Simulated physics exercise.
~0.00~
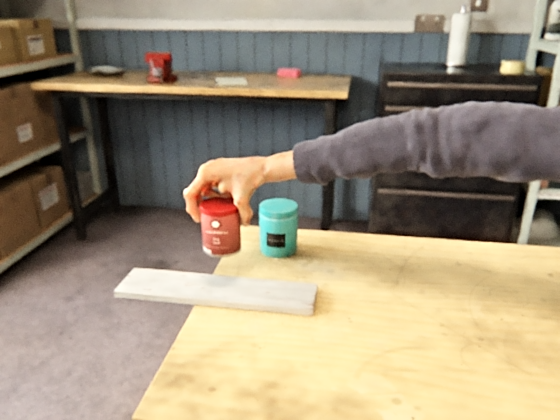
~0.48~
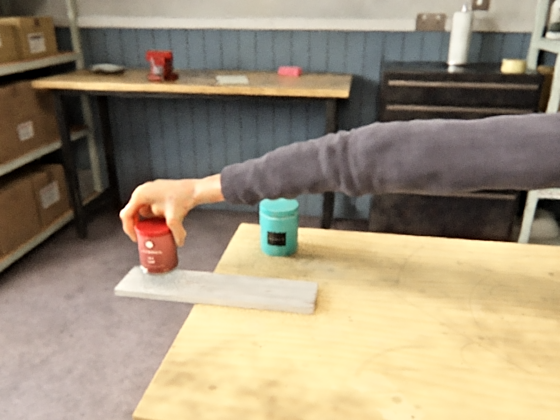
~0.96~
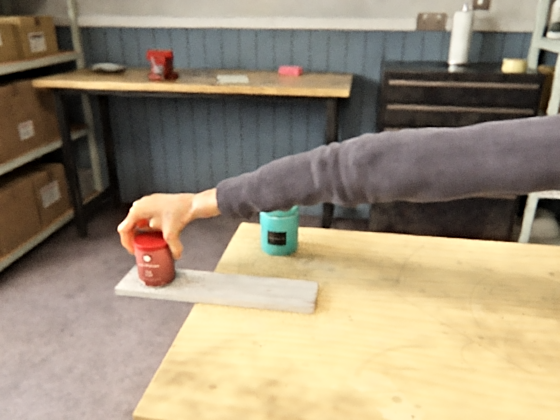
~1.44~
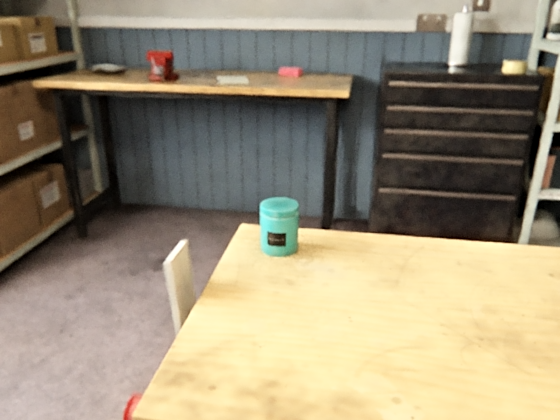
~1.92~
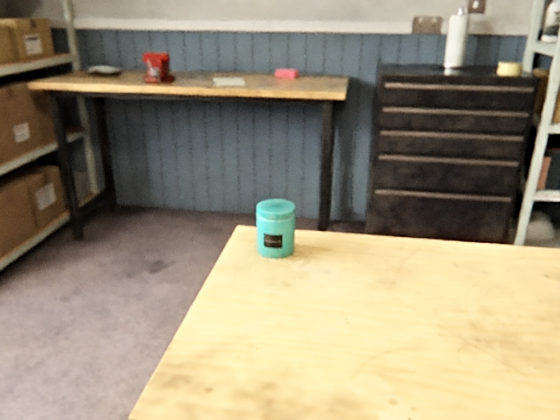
A red tin, held in a hand that reaches in from the right, hovers above a flat, pale plank jutting past the left edge of a wooden table, beside a turquoise jar. The hand carries the tin leftward and lowers it upright onto the plank's overhanging end. Once the hand lets go and withdraws, the plank tips off the edge, swinging steeply as the tin drops on its side below. Both then fall out of view, and only the turquoise jar remains on the tabletop, still in its place near the corner.
